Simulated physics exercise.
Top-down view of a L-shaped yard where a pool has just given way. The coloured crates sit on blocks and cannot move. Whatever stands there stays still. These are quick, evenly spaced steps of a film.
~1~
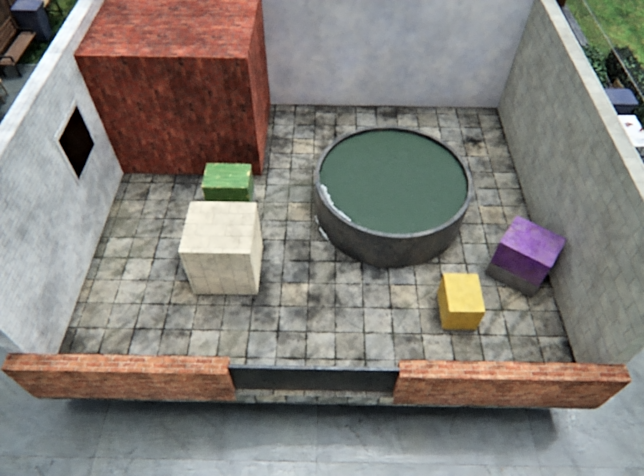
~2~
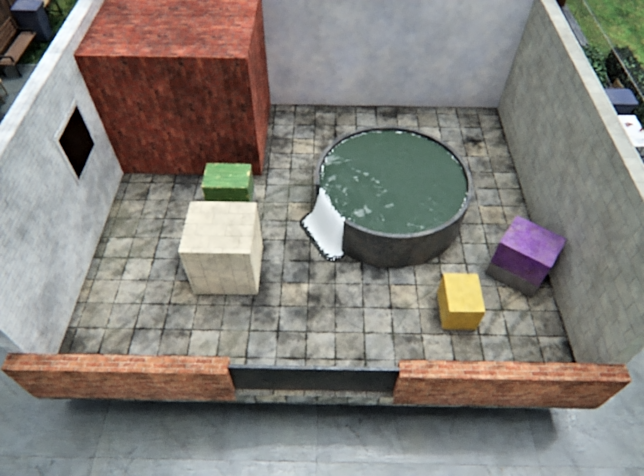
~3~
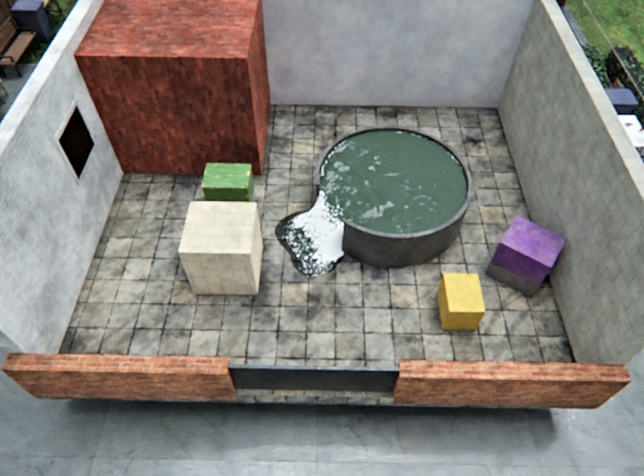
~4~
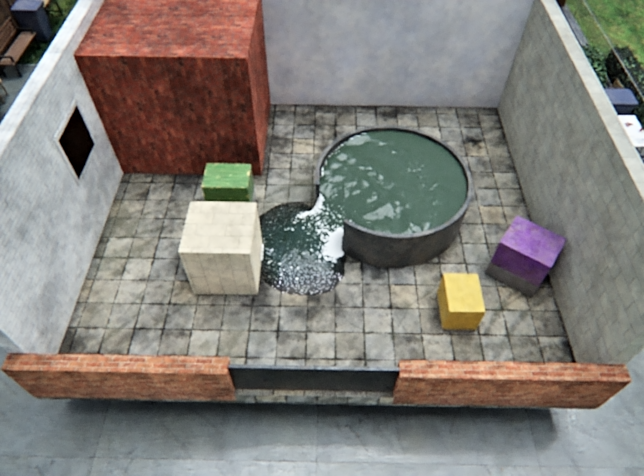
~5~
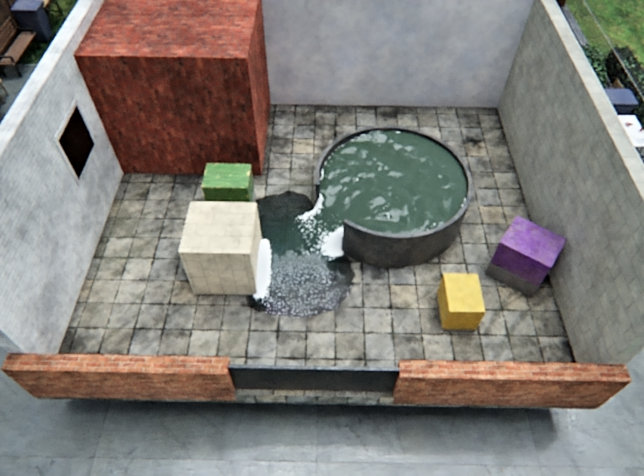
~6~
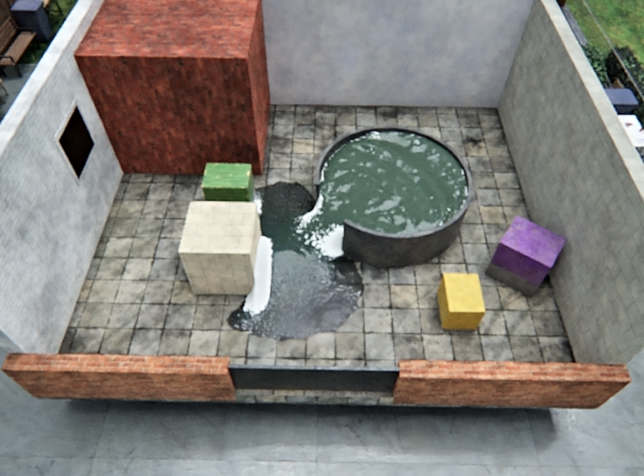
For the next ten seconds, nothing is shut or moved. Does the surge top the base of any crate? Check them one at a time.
As I see it, the yellow crate is reached; the purple crate is never reached; the green crate is never reached.
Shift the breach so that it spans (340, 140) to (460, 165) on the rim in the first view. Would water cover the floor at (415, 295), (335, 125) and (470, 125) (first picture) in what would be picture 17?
Going through them in turn: Still unsoaked, then reached by the flood, then reached by the flood.
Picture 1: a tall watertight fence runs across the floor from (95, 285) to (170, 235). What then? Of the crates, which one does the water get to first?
Looks like the green one.
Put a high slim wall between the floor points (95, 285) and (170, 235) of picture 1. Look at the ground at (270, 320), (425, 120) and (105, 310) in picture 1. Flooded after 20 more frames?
In that order: Awash, free of water, wet.
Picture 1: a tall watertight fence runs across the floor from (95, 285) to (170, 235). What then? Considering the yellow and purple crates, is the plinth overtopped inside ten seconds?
My reading: The yellow crate takes water; the purple crate escapes it.
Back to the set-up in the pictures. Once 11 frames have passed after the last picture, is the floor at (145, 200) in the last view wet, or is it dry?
That spot: Submerged.
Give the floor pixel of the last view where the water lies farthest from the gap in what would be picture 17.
My best guess is about (51, 375).
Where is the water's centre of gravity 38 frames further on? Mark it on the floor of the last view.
The centre of mass sits at about (300, 248).
A moment on, water covers 25 % of the floor; the yellow crate not reached, the purple crate not reached, the green crate water round its plinth.
Next, water covers 40 % of the floor; the yellow crate not reached, the purple crate not reached, the green crate water round its plinth.
Then, water covers 65 % of the floor; the yellow crate water round its plinth, the purple crate not reached, the green crate water round its plinth.
Later, water covers 80 % of the floor; the yellow crate water round its plinth, the purple crate water round its plinth, the green crate water round its plinth.
In the end, water covers 95 % of the floor; the yellow crate was topped, the purple crate stayed above the water, the green crate stayed above the water.
